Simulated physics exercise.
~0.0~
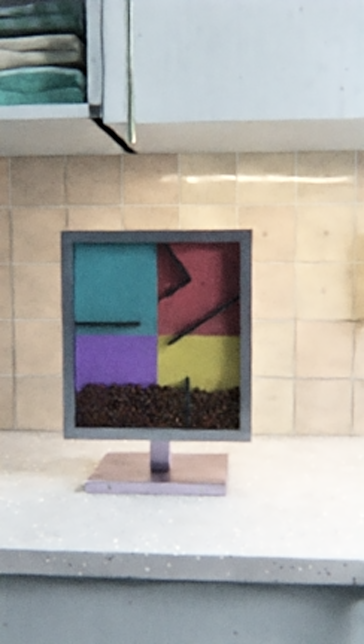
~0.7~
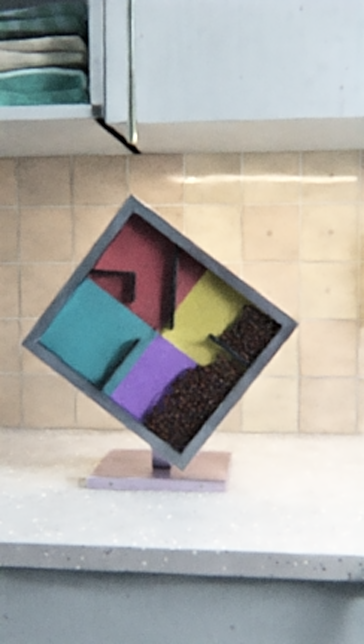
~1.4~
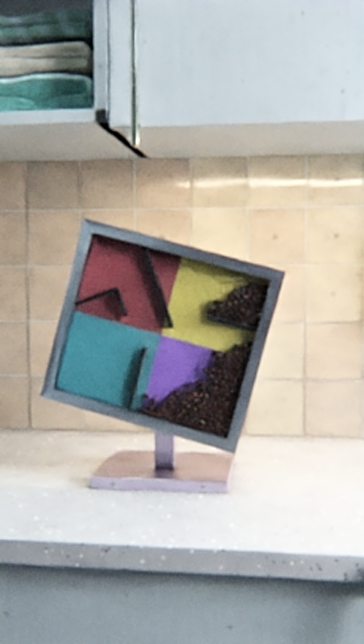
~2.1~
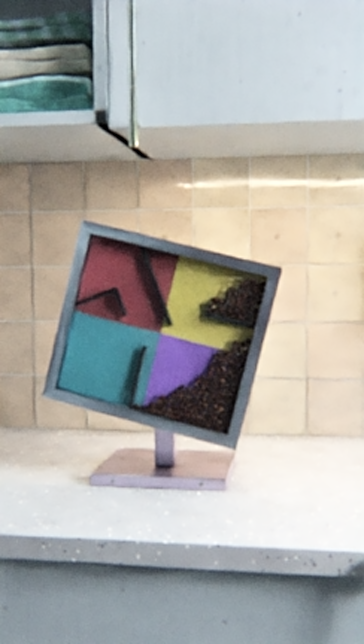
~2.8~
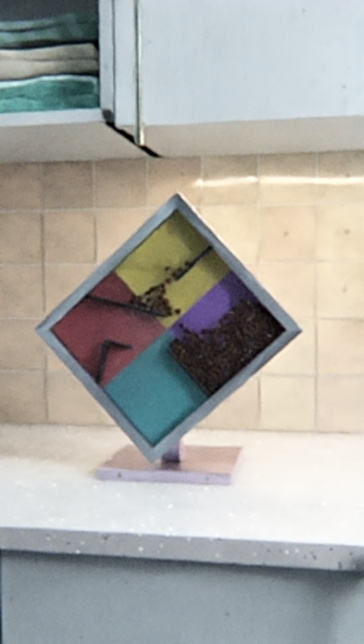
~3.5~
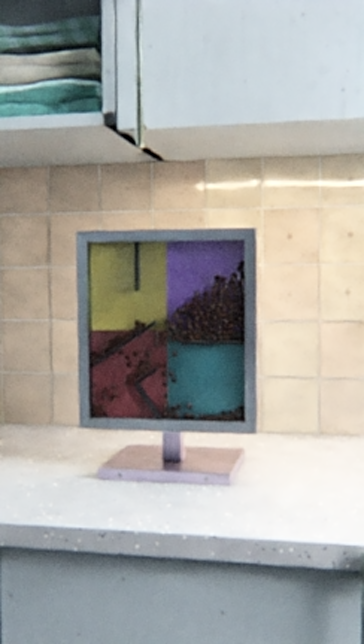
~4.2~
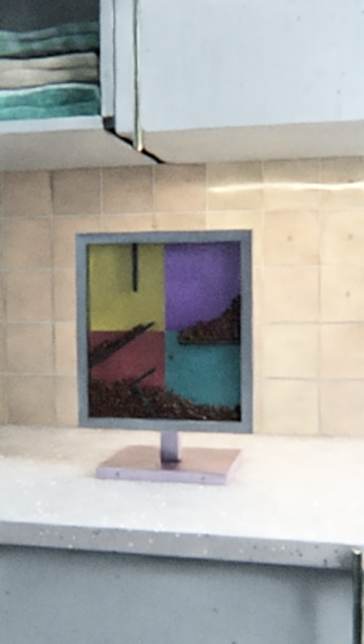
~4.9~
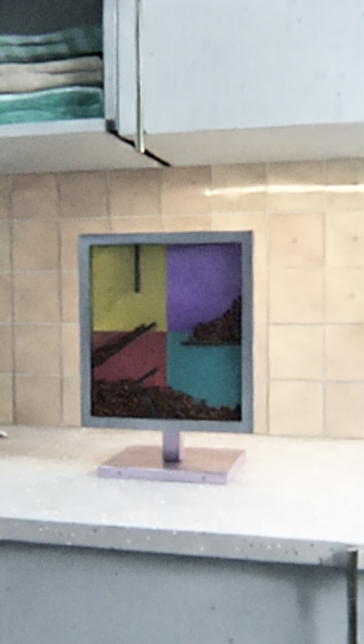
On a kitchen counter, a square framed case of dark beads on a stand turns anticlockwise, pauses tilted, then continues until upside down, the beads sliding across its coloured quarters and settling mostly over red and turquoise at the bottom, with some left on a ledge beneath purple.
